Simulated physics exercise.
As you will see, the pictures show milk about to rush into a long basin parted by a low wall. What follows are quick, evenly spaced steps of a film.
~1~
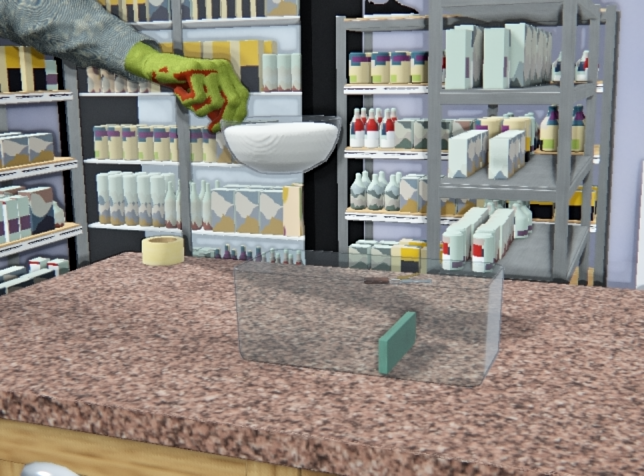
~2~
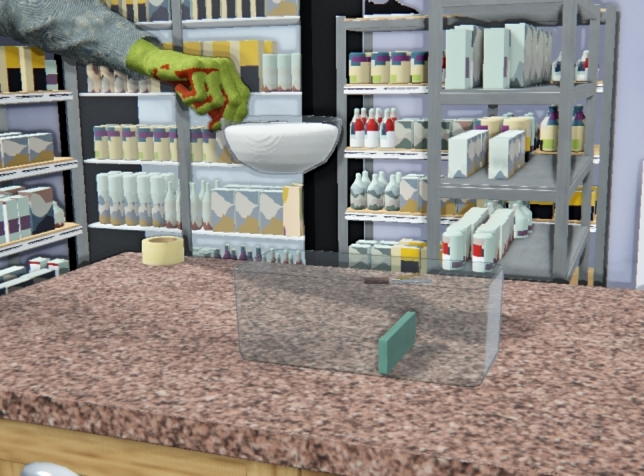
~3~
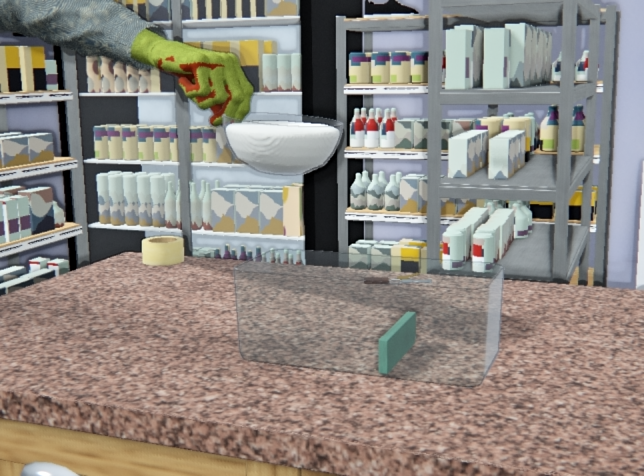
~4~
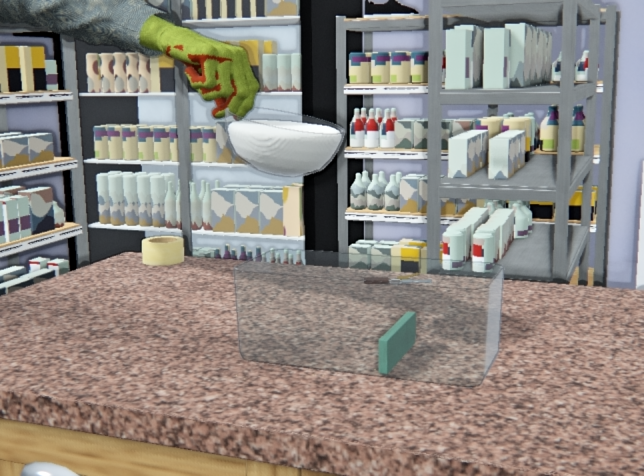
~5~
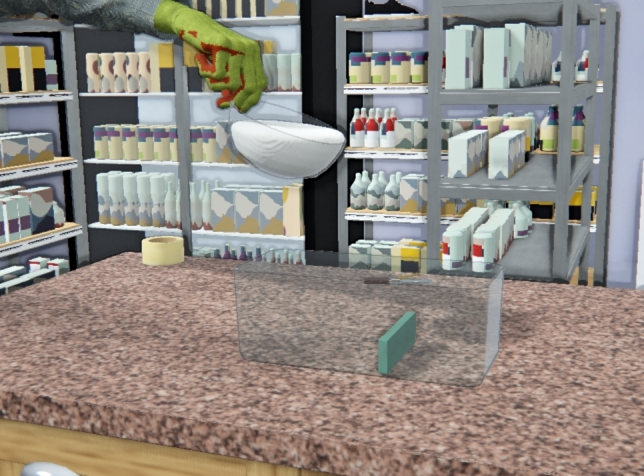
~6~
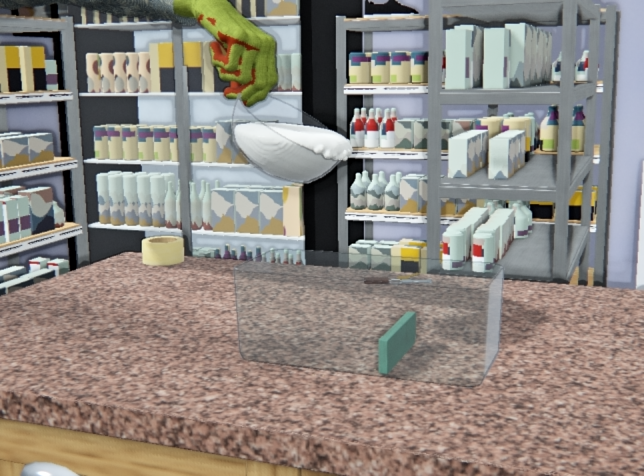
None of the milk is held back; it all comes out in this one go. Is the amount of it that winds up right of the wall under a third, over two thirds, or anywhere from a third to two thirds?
The share that settles right of the wall is smaller than one third, as I see it.
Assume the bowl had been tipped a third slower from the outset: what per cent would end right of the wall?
Around 35 percent ends up there.
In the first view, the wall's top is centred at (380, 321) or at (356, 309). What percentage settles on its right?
Case 1: 50 %; case 2: 80 %.
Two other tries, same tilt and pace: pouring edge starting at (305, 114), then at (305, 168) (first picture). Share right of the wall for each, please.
Estimate, first then second: 15 per cent and 10 per cent.
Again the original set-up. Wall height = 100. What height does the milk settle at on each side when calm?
On the left it is 40 per cent, on the right 30.
A moment on, the bowl is tipped on its side and 12 per cent is still to pour, 26 is left of the wall and 15 right of it.
Next, the bowl is tipped on its side and 1 per cent is still to pour, 69 is left of the wall and 25 right of it.
Then the bowl is tipped on its side and 0 per cent is still to pour, 70 is left of the wall and 25 right of it.
Later the bowl is tipped on its side and 0 per cent is still to pour, 70 is left of the wall and 26 right of it.
In the end 70 per cent lies left of the wall, 26 right of it and 4 outside.
